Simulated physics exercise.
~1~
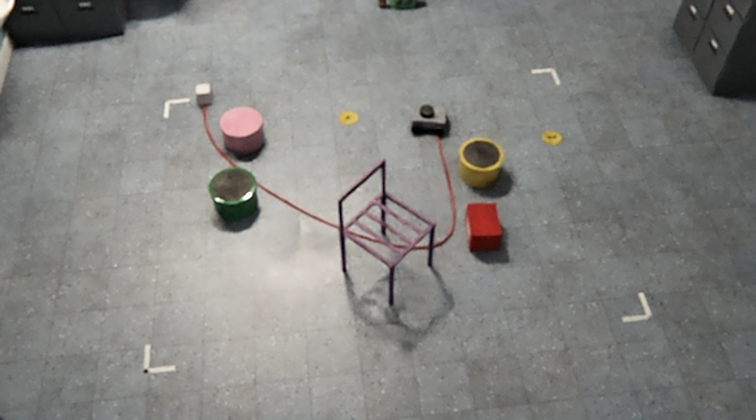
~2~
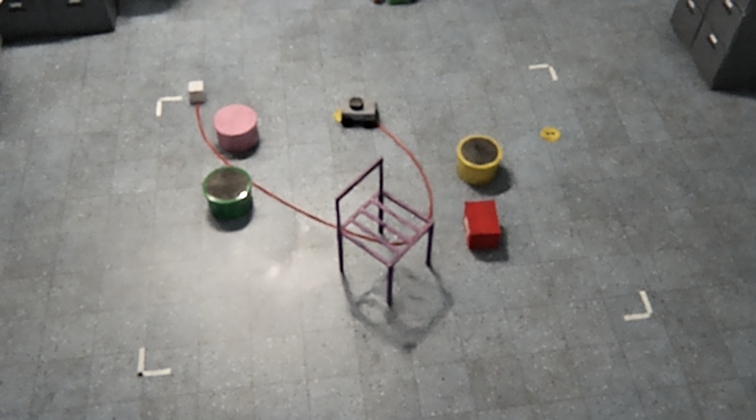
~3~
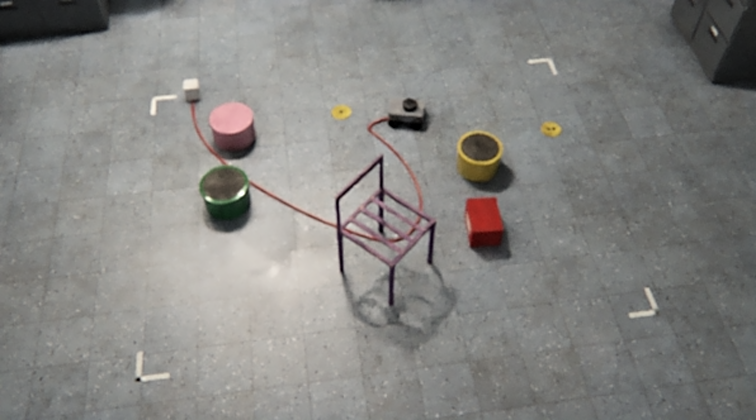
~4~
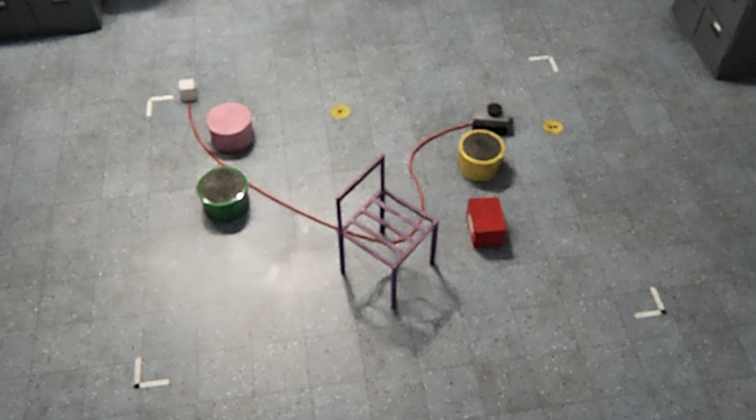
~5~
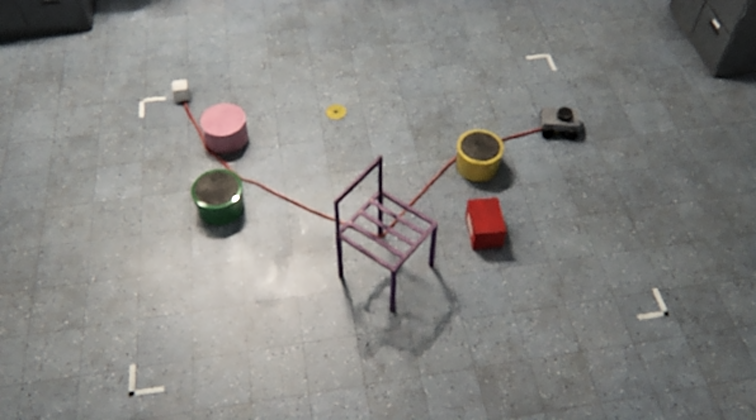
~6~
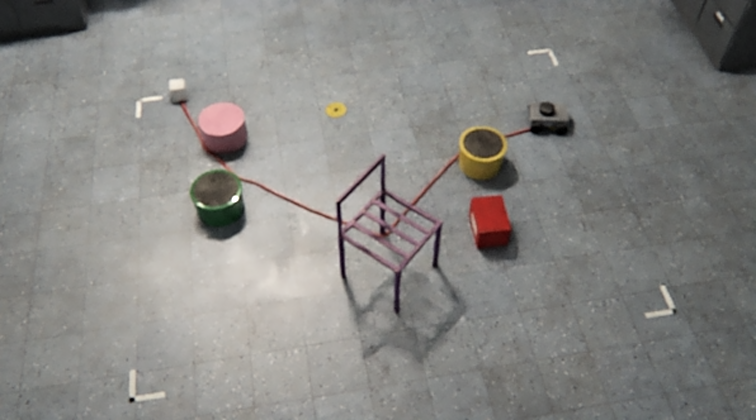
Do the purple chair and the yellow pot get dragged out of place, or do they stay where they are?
They both stay where they are. The purple chair stays put and the yellow pot keeps its place as the cart pulls the red cord past them.
